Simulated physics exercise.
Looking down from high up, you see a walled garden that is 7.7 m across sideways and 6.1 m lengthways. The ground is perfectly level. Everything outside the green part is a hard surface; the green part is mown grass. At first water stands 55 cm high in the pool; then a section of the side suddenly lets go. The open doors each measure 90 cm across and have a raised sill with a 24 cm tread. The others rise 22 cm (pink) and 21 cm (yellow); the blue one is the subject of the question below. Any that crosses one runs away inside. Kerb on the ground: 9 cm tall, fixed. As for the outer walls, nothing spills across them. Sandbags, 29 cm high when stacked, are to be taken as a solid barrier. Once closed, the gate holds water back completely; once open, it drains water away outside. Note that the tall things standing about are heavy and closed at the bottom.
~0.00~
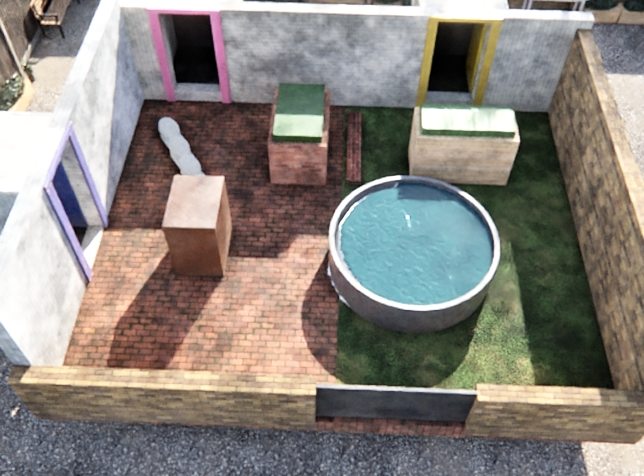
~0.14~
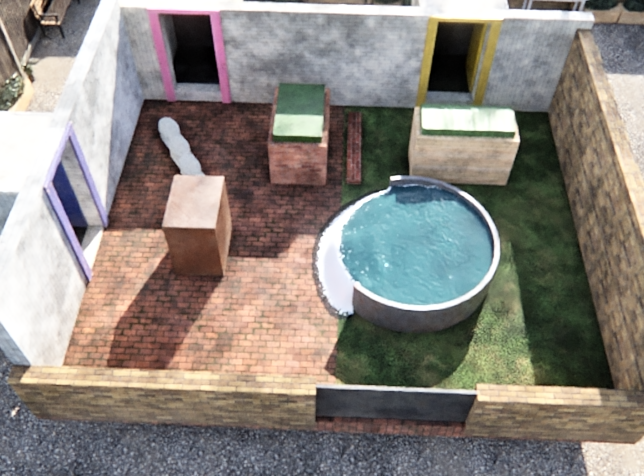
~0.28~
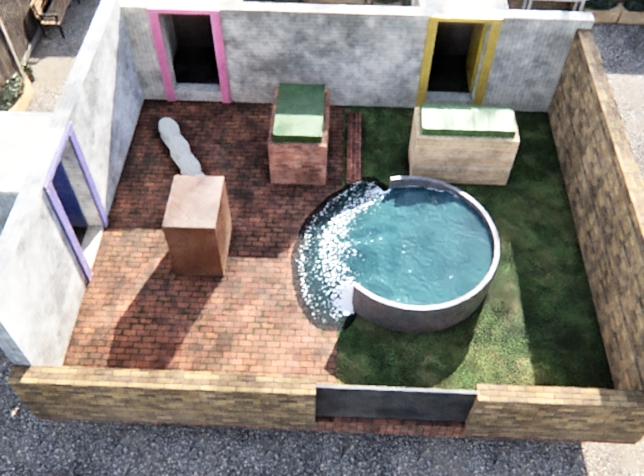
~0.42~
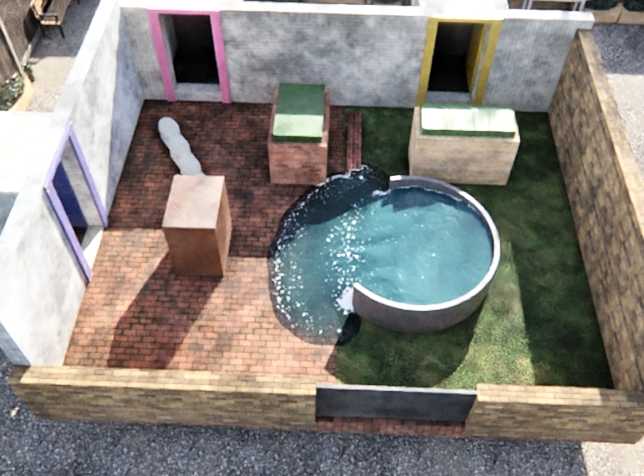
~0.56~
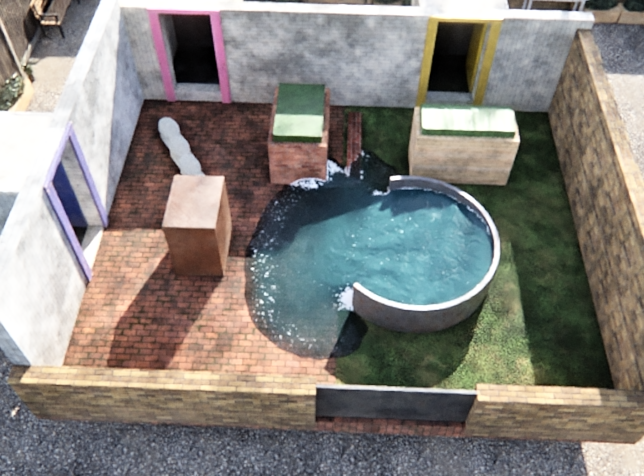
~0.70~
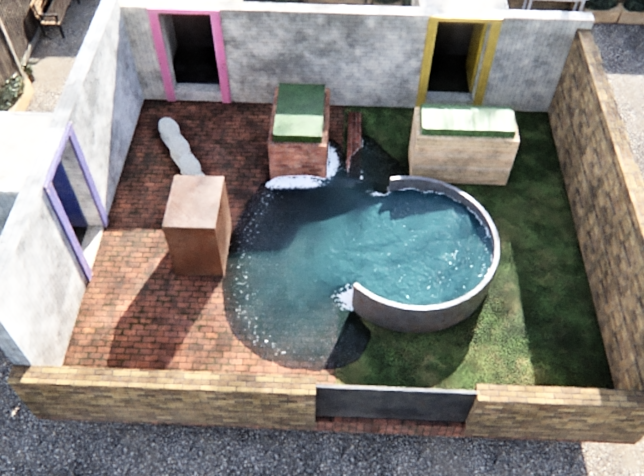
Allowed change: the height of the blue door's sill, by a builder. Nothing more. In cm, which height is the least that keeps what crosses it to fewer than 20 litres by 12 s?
A height of about 10.5 cm would just do it.
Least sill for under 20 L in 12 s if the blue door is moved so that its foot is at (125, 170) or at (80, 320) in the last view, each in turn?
In turn: Roughly 10.5 cm, roughly 10.5 cm.
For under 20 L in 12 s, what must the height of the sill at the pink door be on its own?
At pink, roughly 17 cm.
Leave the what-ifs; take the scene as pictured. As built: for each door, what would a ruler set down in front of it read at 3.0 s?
In cm - pink: 24, blue: 11, yellow: 2.
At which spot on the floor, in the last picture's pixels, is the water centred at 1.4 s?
Around (351, 250).
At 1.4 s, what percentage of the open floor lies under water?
Wet share: Around 35 %.
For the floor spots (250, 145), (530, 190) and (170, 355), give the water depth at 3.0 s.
I'd read roughly 4, 0 and 4 cm there.
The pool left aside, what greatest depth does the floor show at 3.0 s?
I'd put it near 26 cm.
After 1.4 s water covers 35 % of the floor, deepest (32 cm) near (221, 200); it has not reached the blue door.
After 3.0 s water covers 55 % of the floor, deepest (26 cm) near (97, 383); 11 cm at the blue door, 3 litres in over its 8 cm sill.
After 12.0 s water covers 90 % of the floor, deepest (9 cm) near (279, 262); 7 cm at the blue door, 55 litres in over its 8 cm sill.
At the blue door as built, the water arrived by 2.3 s and peaked near 15 cm at 6.6 s.
Run again over the same 12 s with other heights there, 47 litres in over 8.5 cm, 13 litres over 11.5 cm. The limit of 20 litres is kept from about 10.5 cm up.
